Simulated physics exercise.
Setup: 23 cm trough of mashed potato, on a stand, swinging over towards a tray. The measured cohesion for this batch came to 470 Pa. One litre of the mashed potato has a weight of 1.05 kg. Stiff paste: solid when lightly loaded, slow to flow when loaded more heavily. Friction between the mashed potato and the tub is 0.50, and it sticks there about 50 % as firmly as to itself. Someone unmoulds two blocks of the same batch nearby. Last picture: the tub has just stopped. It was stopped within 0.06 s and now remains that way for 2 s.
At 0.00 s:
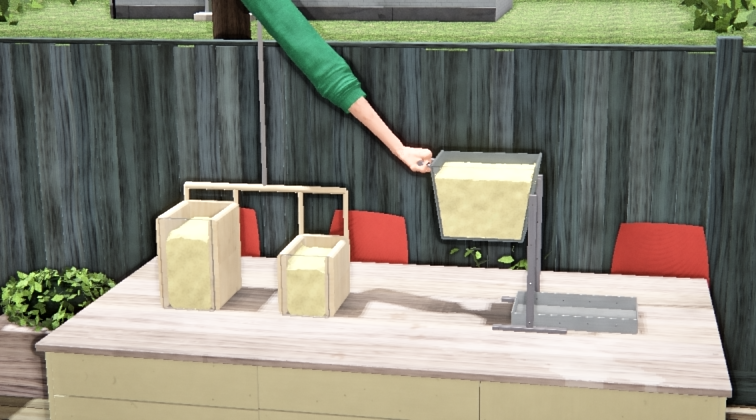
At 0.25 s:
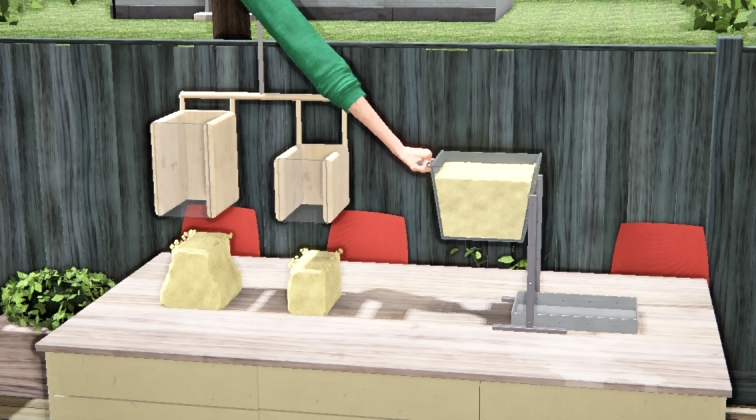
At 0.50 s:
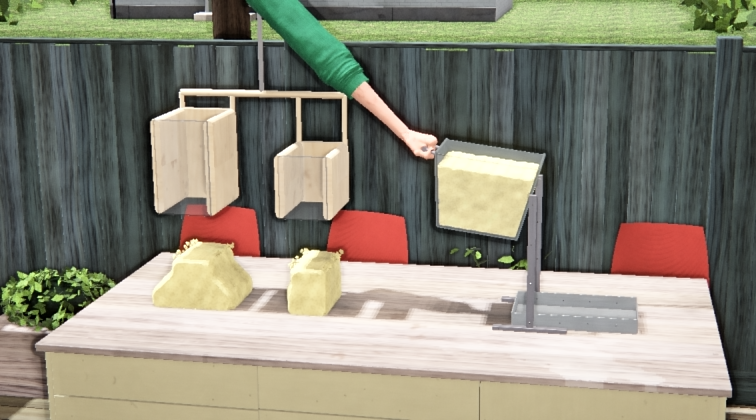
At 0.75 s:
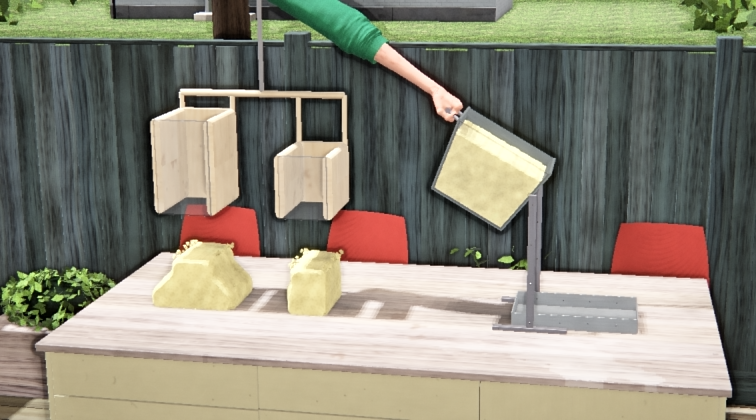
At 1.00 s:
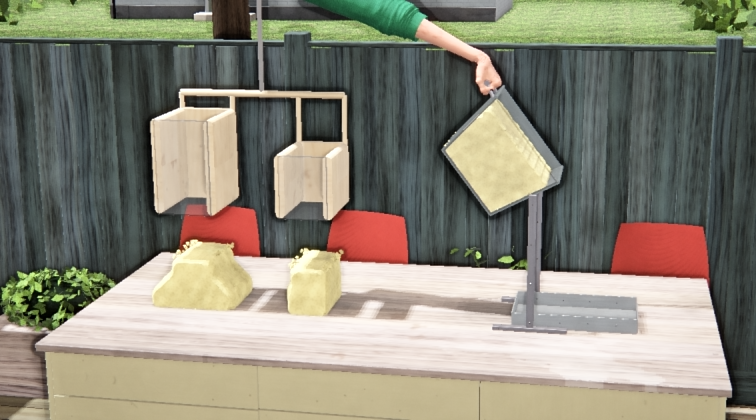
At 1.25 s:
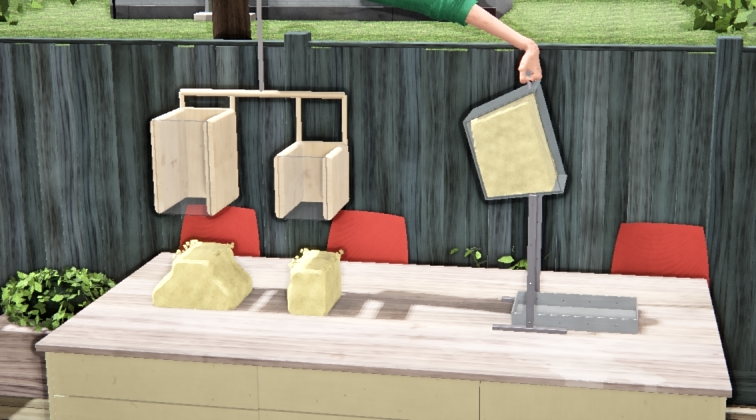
A hand held the rim of a tub of mashed potato while two moulds lifted off nearby blocks and the left one slumped; then the hand swung the tub steeply over, the potato still inside.
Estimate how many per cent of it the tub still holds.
The tub still holds some 66 per cent.
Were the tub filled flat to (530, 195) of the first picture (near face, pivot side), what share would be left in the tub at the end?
Then about 100 %.
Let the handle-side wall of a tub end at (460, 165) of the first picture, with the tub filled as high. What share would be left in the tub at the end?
I'd say around 100 percent would remain in the tub at the end.
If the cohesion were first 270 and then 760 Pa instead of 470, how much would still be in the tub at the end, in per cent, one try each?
Respectively, close to 50 % and close to 100 %.
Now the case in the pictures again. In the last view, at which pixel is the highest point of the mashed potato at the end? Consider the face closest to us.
I'd say it peaks at roughly (520, 142) in the last picture.
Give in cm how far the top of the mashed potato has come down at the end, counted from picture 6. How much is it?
Roughly 12 cm.
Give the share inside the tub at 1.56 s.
About 85 %.
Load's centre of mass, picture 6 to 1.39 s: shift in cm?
Around 3 centimetres.
After 1.39 s, the tub is at 73 degrees and holds 99 %.
After 1.56 s, the tub is at 73 degrees and holds 87 %.
After 1.73 s, the tub is at 73 degrees and holds 74 %.
After 1.90 s, the tub is at 73 degrees and holds 67 %.
After 3.25 s, at the end, the tub is at 73 degrees and holds 66 %.
